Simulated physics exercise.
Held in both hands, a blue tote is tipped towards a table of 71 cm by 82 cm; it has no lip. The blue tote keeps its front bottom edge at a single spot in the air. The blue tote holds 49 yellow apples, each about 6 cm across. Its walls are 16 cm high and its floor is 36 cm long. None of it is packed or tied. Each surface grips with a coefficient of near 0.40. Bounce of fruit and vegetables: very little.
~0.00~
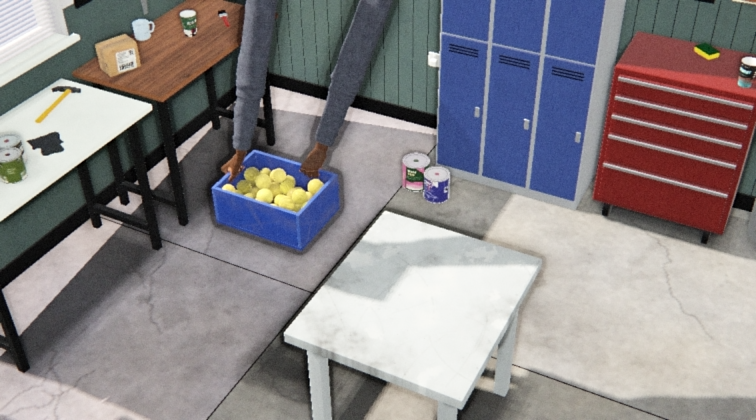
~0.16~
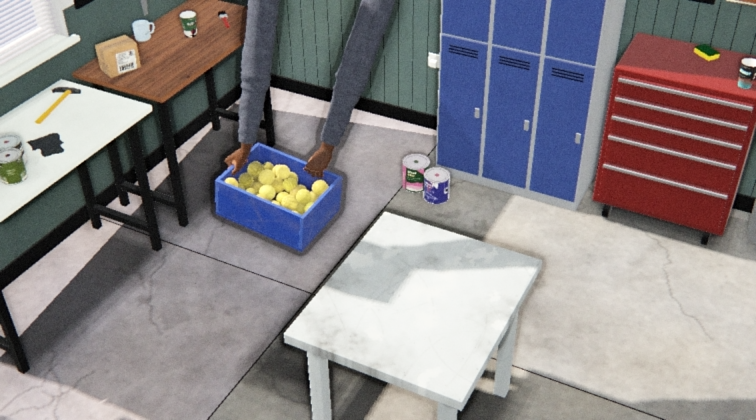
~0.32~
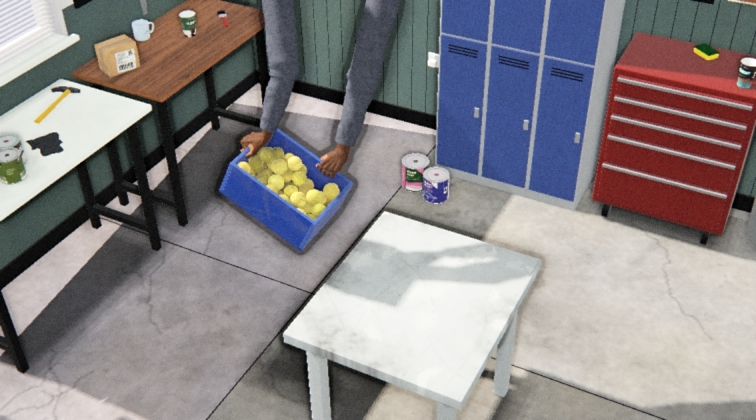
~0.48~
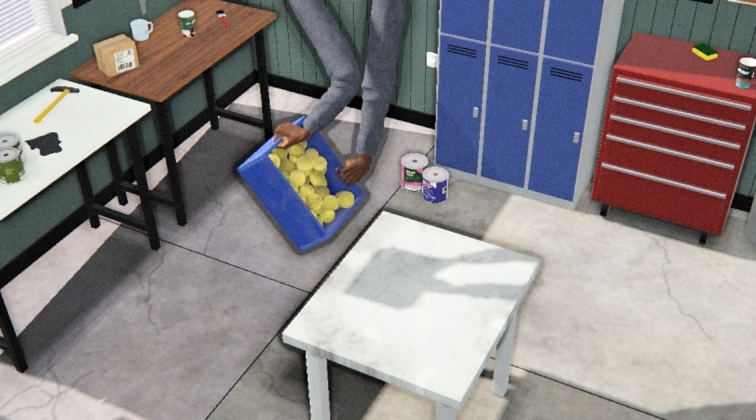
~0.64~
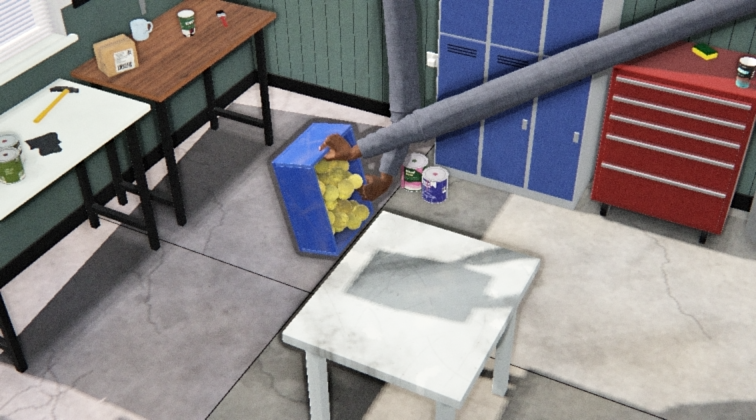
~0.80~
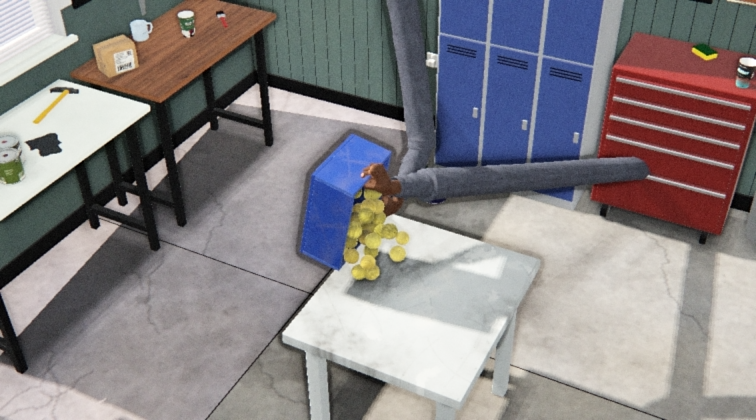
We see two long-sleeved arms lift a blue tote of yellow apples from a garage floor and tilt it steadily rightward towards a white table, until it is past its side and several apples tumble out over the table's edge.
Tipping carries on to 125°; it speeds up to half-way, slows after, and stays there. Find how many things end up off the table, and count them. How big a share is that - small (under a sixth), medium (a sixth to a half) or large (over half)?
A medium share.
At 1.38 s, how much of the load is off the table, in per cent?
10 % by then.
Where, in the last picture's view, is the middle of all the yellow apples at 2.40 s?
Somewhere near (461, 312) in pixels.
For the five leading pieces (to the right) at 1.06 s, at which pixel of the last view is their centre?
Pixel (456, 296), give or take.
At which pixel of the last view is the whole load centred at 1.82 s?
Somewhere around (448, 307) in pixels.
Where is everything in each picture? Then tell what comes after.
In the first frame (each is followed by its nearest rim corner in this view), blue tote, (297, 214); 0° from level; none out.
Blue tote, (301, 216); 7° from level, in the second frame.
Blue tote, (313, 222); 25° from level, in the third frame.
Blue tote, (327, 235); 50° from level, in the fourth frame.
Blue tote, (338, 252); 77° from level, in the fifth frame.
Blue tote, (340, 268); 101° from level; 11 out, the lowest apple at (371, 272), in the sixth frame.
After 1.06 s, tilt 124°; 9 still in the blue tote, 37 on the table top and 3 in the air.
After 1.38 s, tilt 125°; 45 on the table top, 2 over the right end of the table and 2 over the table's other edges.
After 1.82 s, tilt 125°; 33 on the table top, 11 over the right end of the table and 5 over the table's other edges.
When it is over (at 2.40 s), 29 on the table top, 14 over the right end of the table and 6 over the table's other edges. Asked share, 20 of 49, 41 per cent.
